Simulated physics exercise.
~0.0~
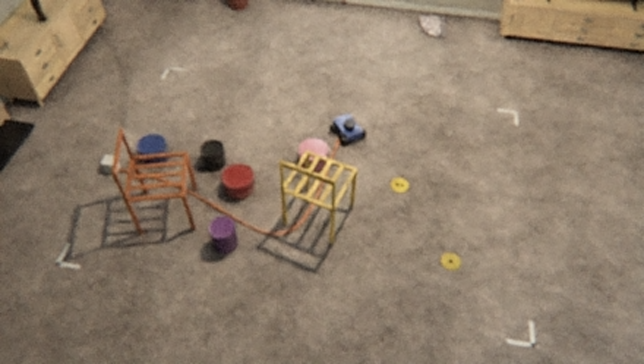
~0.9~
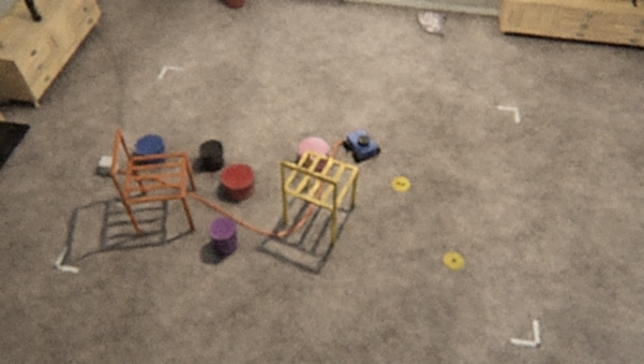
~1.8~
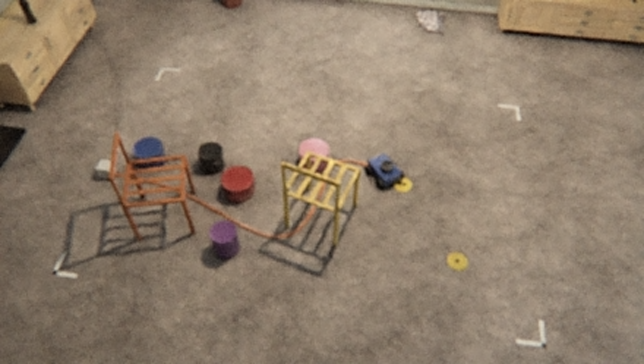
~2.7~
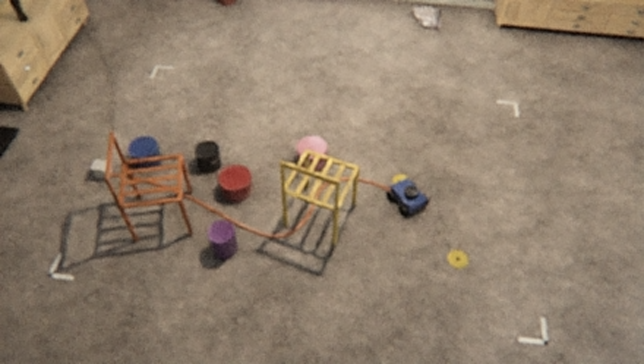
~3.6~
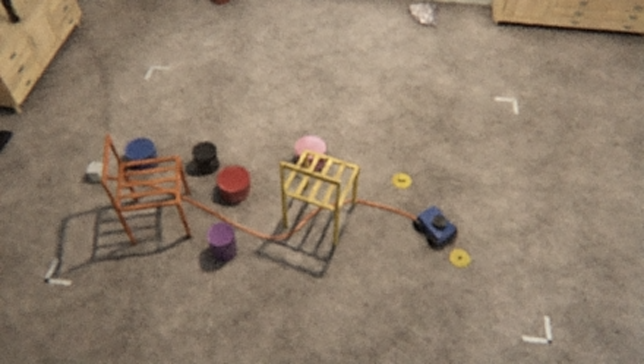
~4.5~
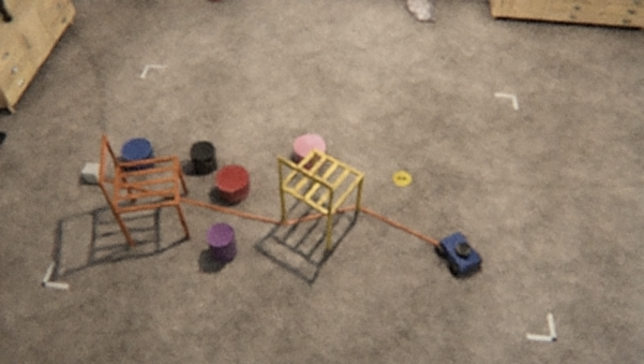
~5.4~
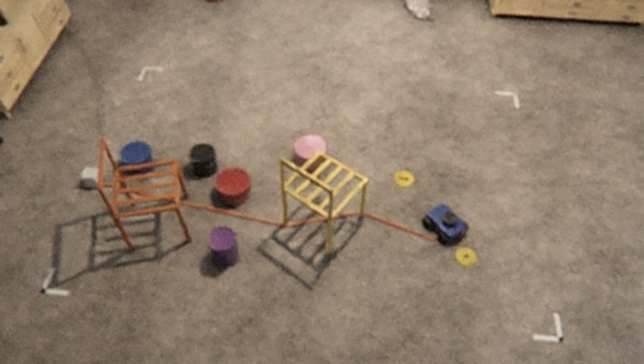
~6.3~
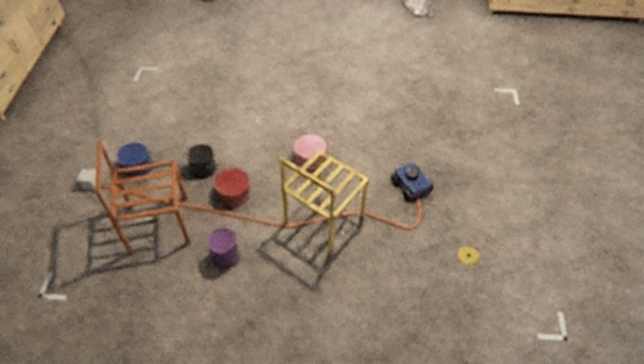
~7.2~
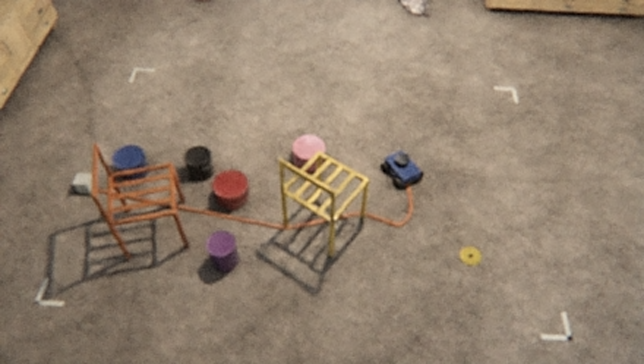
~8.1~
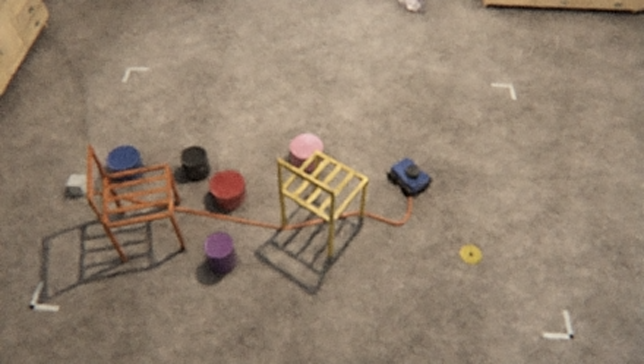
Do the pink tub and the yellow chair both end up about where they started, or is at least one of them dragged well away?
Both end up about where they started. The pink tub hardly stirs, and the yellow chair stays standing in its place with no more than a slight shift.
